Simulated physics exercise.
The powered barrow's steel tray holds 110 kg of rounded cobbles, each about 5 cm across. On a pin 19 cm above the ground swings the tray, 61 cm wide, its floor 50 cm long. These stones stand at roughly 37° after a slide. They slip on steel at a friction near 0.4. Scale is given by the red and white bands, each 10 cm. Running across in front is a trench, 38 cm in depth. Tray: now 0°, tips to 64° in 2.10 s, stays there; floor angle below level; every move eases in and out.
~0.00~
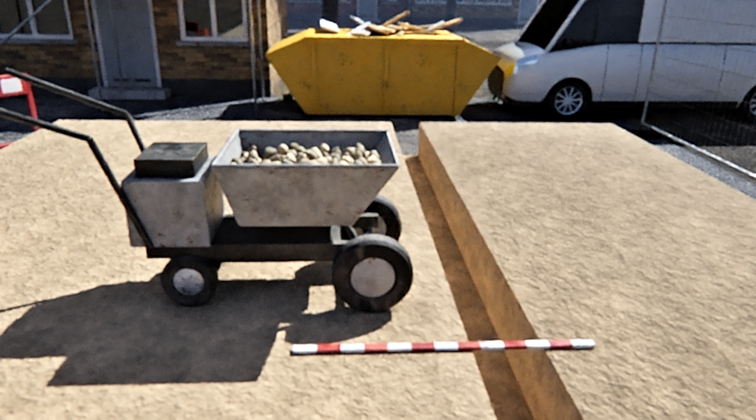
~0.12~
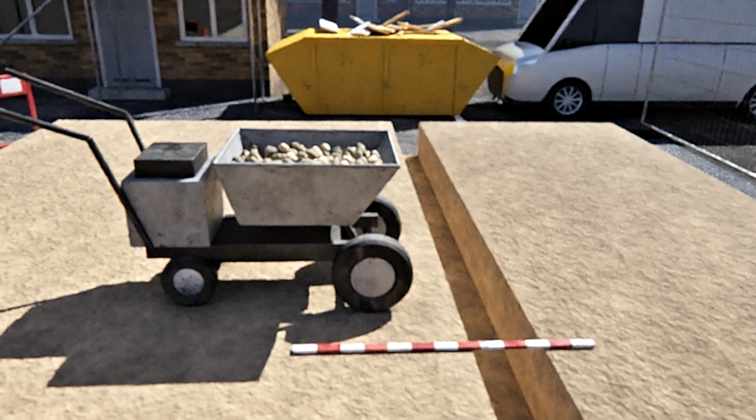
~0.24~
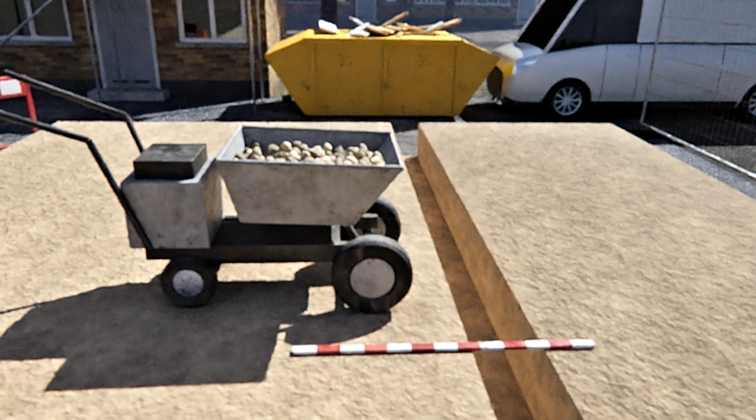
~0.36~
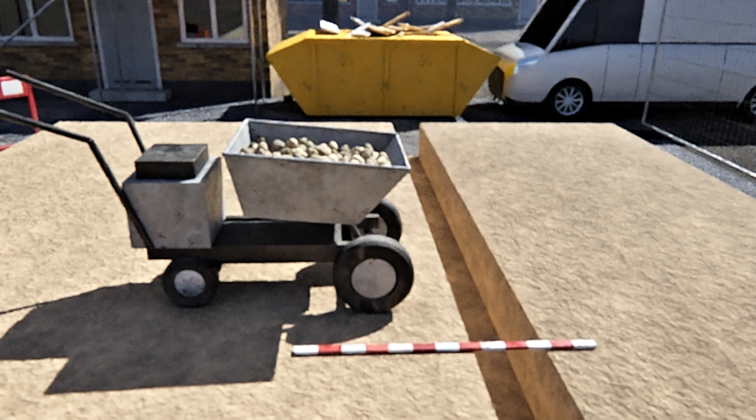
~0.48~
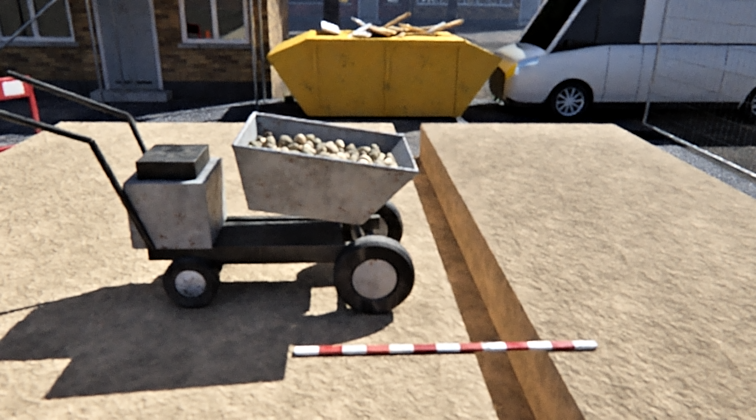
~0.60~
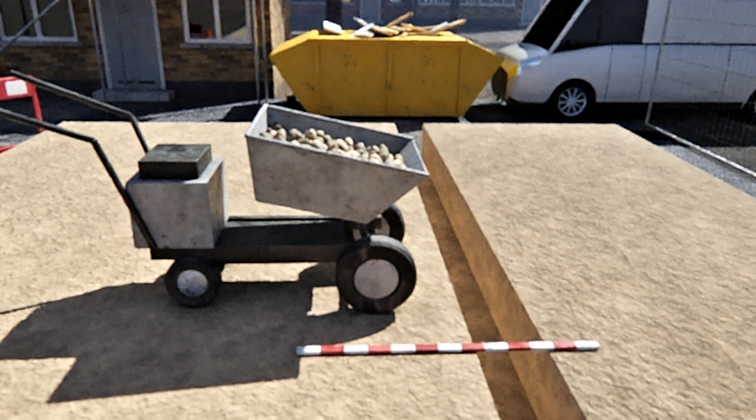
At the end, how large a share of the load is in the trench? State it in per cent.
A share of about 56 per cent.
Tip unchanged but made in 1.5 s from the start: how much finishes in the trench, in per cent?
50 per cent.
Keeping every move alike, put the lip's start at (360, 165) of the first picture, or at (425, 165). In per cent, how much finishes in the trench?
Close to 70 percent in the first case, 35 percent in the second.
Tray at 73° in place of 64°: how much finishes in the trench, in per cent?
Roughly 65%.
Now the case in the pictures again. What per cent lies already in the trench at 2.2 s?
Something like 15 in a hundred.
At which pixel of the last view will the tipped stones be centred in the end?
Resting centre: About (489, 329).
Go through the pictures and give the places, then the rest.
In the first picture, the tray is at 0°, its lip at (399, 167); the top of the load is at (318, 154).
In the second picture, the tray is at 1°, its lip at (400, 167); the top of the load is at (311, 153); the stones move at 0.1 m/s on average.
In the third picture, the tray is at 2°, its lip at (403, 168); the top of the load is at (296, 152); the stones move at 0.2 m/s on average.
In the fourth picture, the tray is at 5°, its lip at (410, 170); the top of the load is at (288, 149); the stones move at 0.2 m/s on average.
The fifth picture shows lip at (418, 173), floor tilted 9°, highest stones at (289, 145); the stones move at 0.3 m/s on average.
The sixth picture shows lip at (428, 176), floor tilted 13°, highest stones at (285, 136); the stones move at 0.3 m/s on average.
After 1.6 s the floor is at 54°; 100 % in the tray; the foremost stones are at (481, 211).
After 2.2 s the floor is at 64°; 79 % in the tray, 15 % in the trench, 6 % past the trench; the foremost stones are at (556, 287).
After 2.5 s the floor is at 64°; 60 % in the tray, 25 % in the trench, 15 % past the trench; the foremost stones are at (578, 265).
After 4.5 s the floor is at 64°; 26 % in the tray, 56 % in the trench, 18 % past the trench; the foremost stones are at (595, 261).
